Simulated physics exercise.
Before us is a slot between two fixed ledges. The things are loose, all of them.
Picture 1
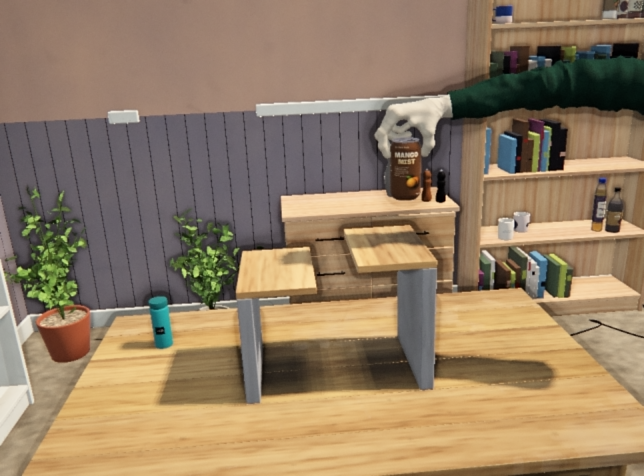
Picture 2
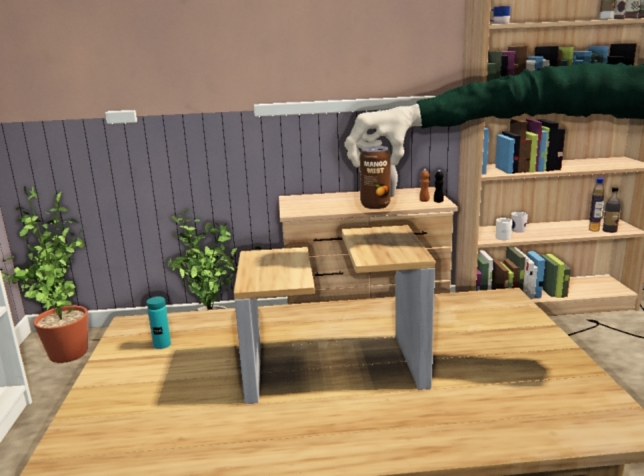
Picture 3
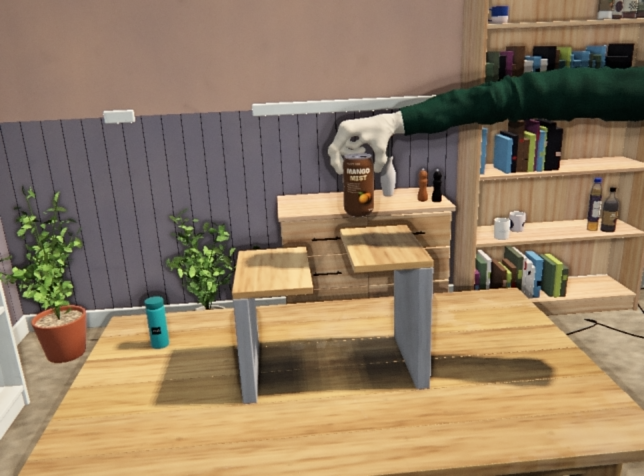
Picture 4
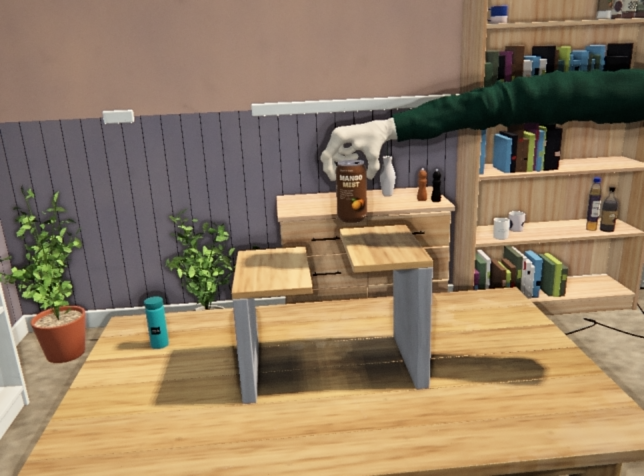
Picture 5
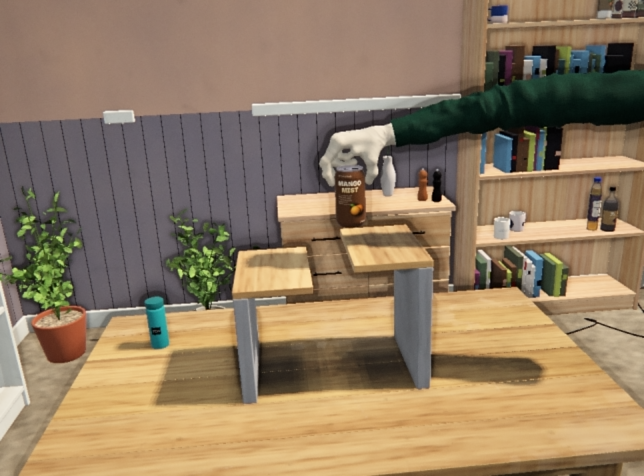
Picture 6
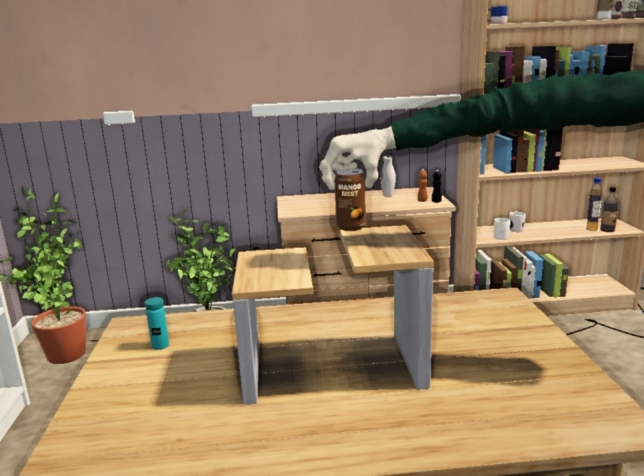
In a room with a bookshelf and potted plants, a white-gloved hand in a green sleeve holds a brown can above a wooden table bearing two raised wooden platforms and a turquoise shaker. The hand carries the can left, lowering it slightly, then holds it still over the gap between the platforms.
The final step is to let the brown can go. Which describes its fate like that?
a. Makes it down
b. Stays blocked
Stays blocked.
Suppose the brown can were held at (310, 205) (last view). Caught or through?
Stuck.
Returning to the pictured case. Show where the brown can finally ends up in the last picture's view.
At about (351, 218).
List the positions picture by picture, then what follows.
In the first picture, being brought over the gap; brown can (405, 169); turquoise shaker (161, 323).
In the second picture, being brought over the gap; brown can (375, 178); turquoise shaker (159, 323).
In the third picture, being brought over the gap; brown can (359, 185); turquoise shaker (157, 323).
In the fourth picture, being brought over the gap; brown can (352, 191); turquoise shaker (157, 323).
In the fifth picture, being brought over the gap; brown can (350, 197); turquoise shaker (157, 323).
In the sixth picture, held still over the gap; brown can (350, 200); turquoise shaker (157, 324).
Then, 0.20 s on from there, brown can shifted about its own width near (351, 219).
Then, 1.10 s on from there, brown can resting near (351, 219).
In the end, moved from the start, brown can; turquoise shaker unmoved. At the end, from the last picture's camera, brown can near (351, 219). The can lodges.
